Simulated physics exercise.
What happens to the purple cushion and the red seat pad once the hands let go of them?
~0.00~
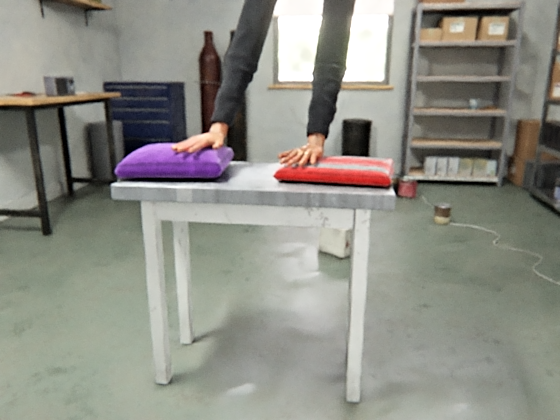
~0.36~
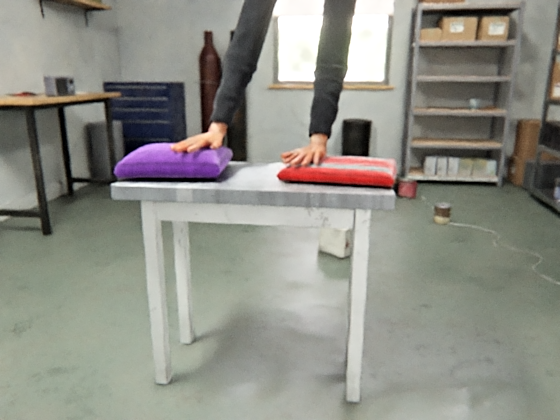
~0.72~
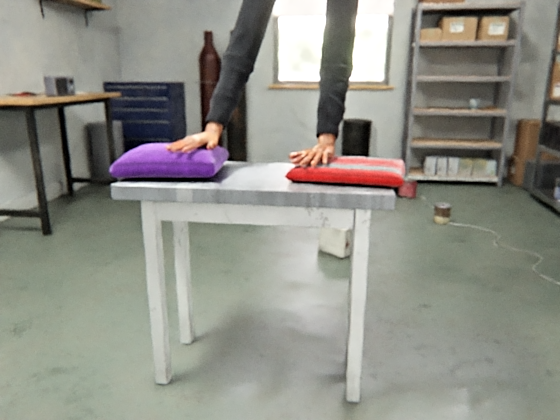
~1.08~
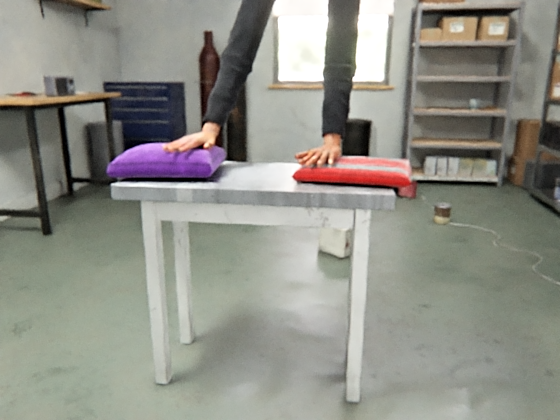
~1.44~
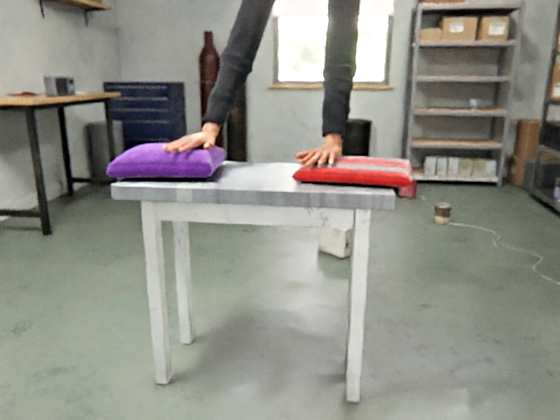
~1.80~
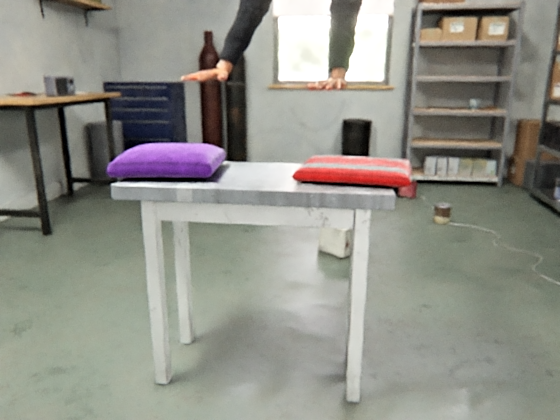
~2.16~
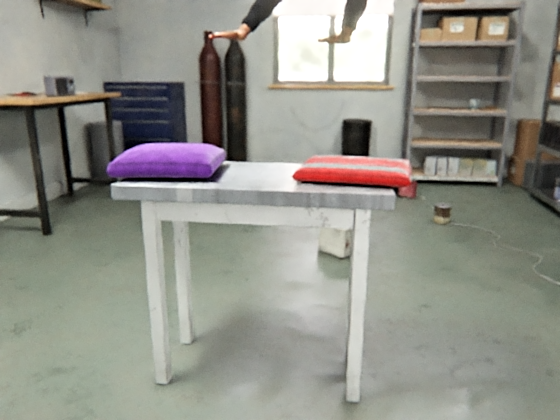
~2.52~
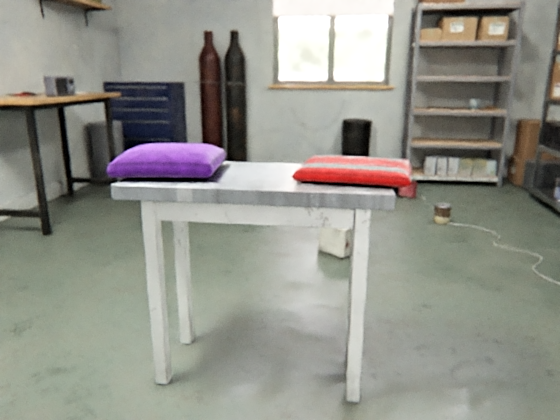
Both stay at rest on top of the table, the purple cushion at the left end and the red seat pad at the right.
Red seat pad sliding right and purple cushion shifting slightly left under two hands, which lift away, leaving both on the table.
